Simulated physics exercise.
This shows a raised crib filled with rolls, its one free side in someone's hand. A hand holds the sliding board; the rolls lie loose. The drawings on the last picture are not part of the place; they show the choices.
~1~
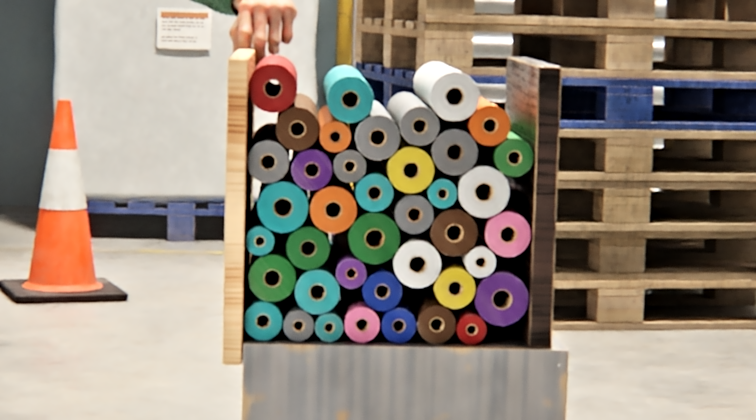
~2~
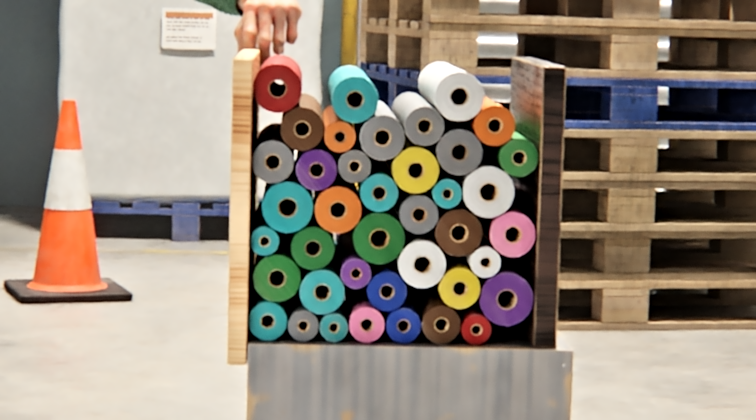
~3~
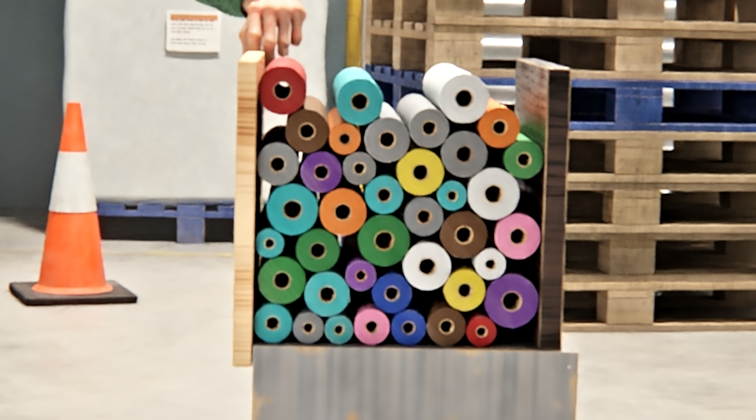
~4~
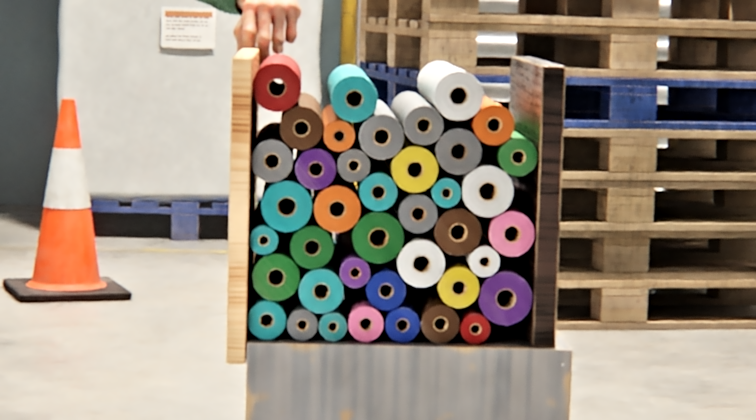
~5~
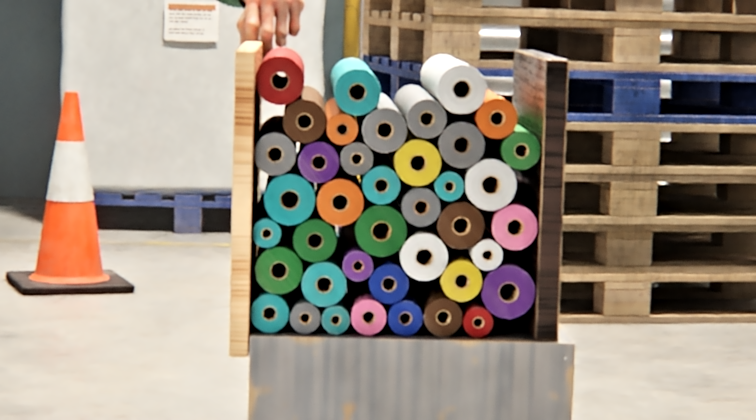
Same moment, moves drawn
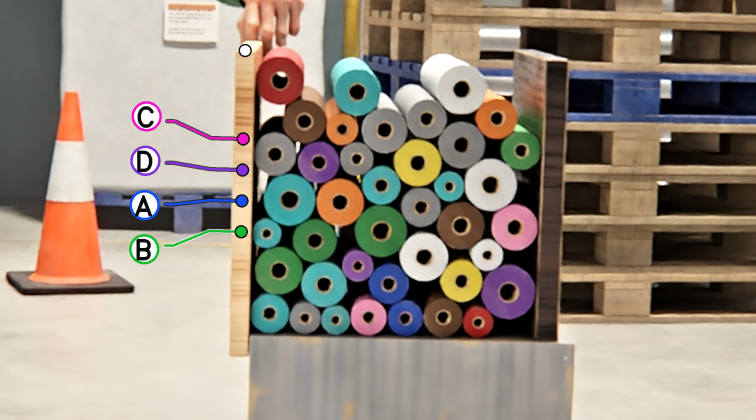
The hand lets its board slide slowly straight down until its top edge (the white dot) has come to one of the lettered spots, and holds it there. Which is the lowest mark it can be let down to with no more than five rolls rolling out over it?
It can be let down to B.
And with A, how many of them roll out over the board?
The count is three.
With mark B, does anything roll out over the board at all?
At B: Yes.
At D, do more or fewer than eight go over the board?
At D, fewer than eight.
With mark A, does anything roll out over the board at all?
Yes, at A.
On the marked copy, A at (241, 201); B at (241, 232); C at (243, 139); D at (242, 170); the white dot at (245, 51).
With B. Early on, top of the board (254, 129).
Further on, top of the board (252, 218).
At the end, top of the board (251, 231), three out over the board.
As for the rest, A three out over the board; C one out over the board; D one out over the board.
